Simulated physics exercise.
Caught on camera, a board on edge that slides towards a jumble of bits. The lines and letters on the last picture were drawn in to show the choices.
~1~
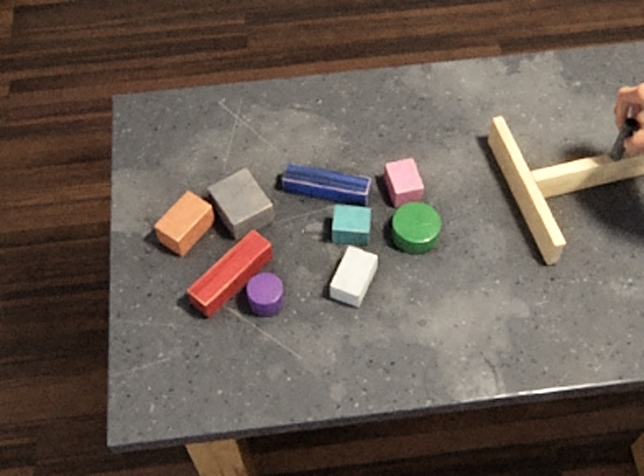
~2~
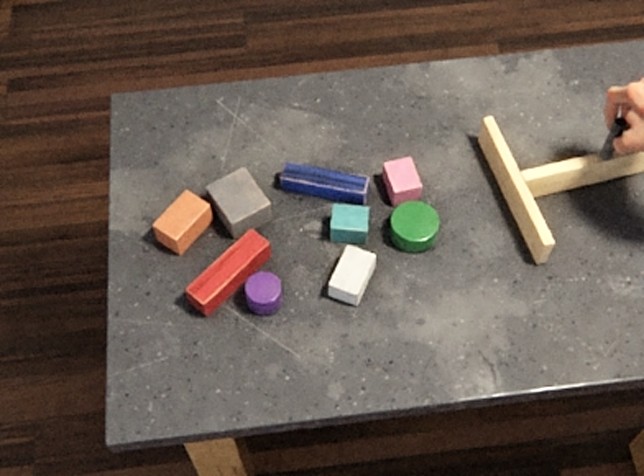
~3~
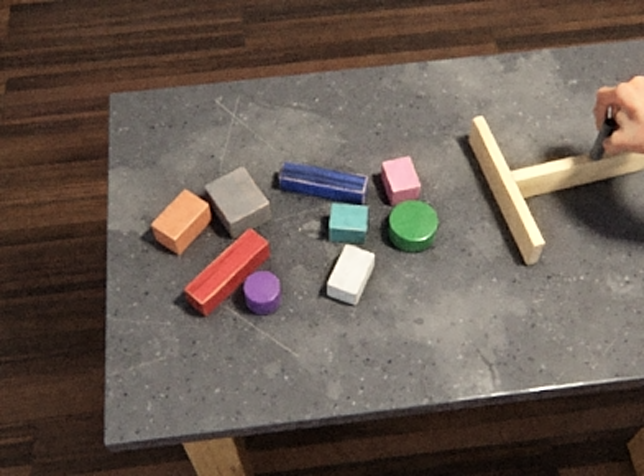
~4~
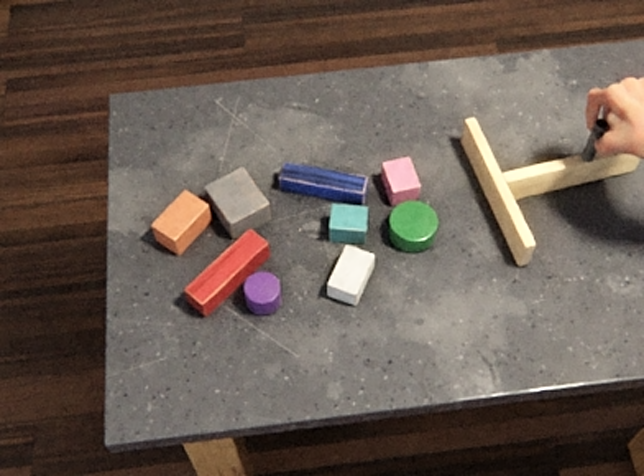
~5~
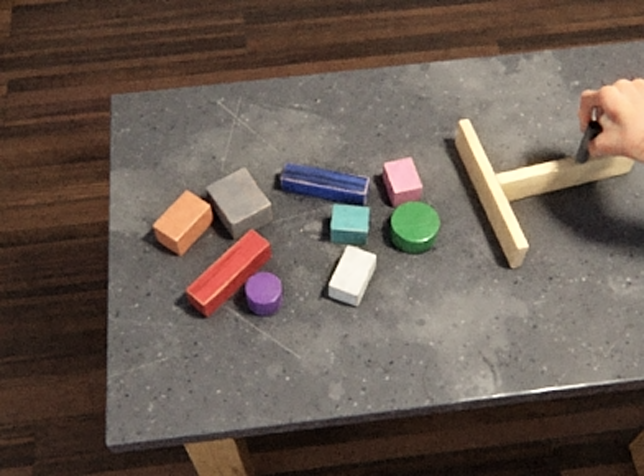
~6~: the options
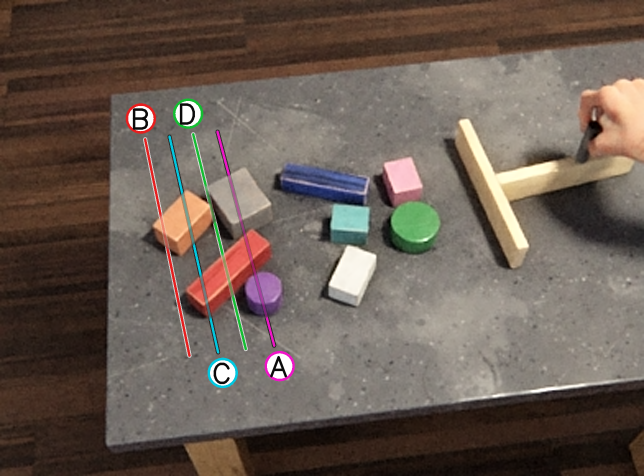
A pale wooden T-shaped board stands out at the right of a speckled dark grey tabletop above a dark wood floor, seen from above at a slight angle. To its left lie orange and grey blocks, a red stick, a purple disc, a blue stick, teal, pink and white blocks, and a round green tin. A hand at the right edge slides the board slowly leftward while the pieces stay put and the view barely shifts.
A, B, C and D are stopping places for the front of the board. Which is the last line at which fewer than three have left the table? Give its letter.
B.
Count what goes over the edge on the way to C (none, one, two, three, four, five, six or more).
By then, one.
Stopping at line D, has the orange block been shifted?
Yes.
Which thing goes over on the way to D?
It is the orange block.
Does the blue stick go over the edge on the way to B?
No.
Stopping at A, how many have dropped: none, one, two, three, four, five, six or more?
The count is none.
On the marked copy, A at (244, 230); B at (165, 239); C at (192, 236); D at (217, 233).
Taking B. A third of the way, board (377, 193); white block (347, 281); blue stick (290, 185).
Two thirds of the way, board (258, 206); orange block (140, 231); grey block (174, 204).
When it is over, board (164, 216); orange block over the edge; grey block over the edge; two fallen.
As for the rest, A is within the limit but short; C is within the limit but short; D is within the limit but short.
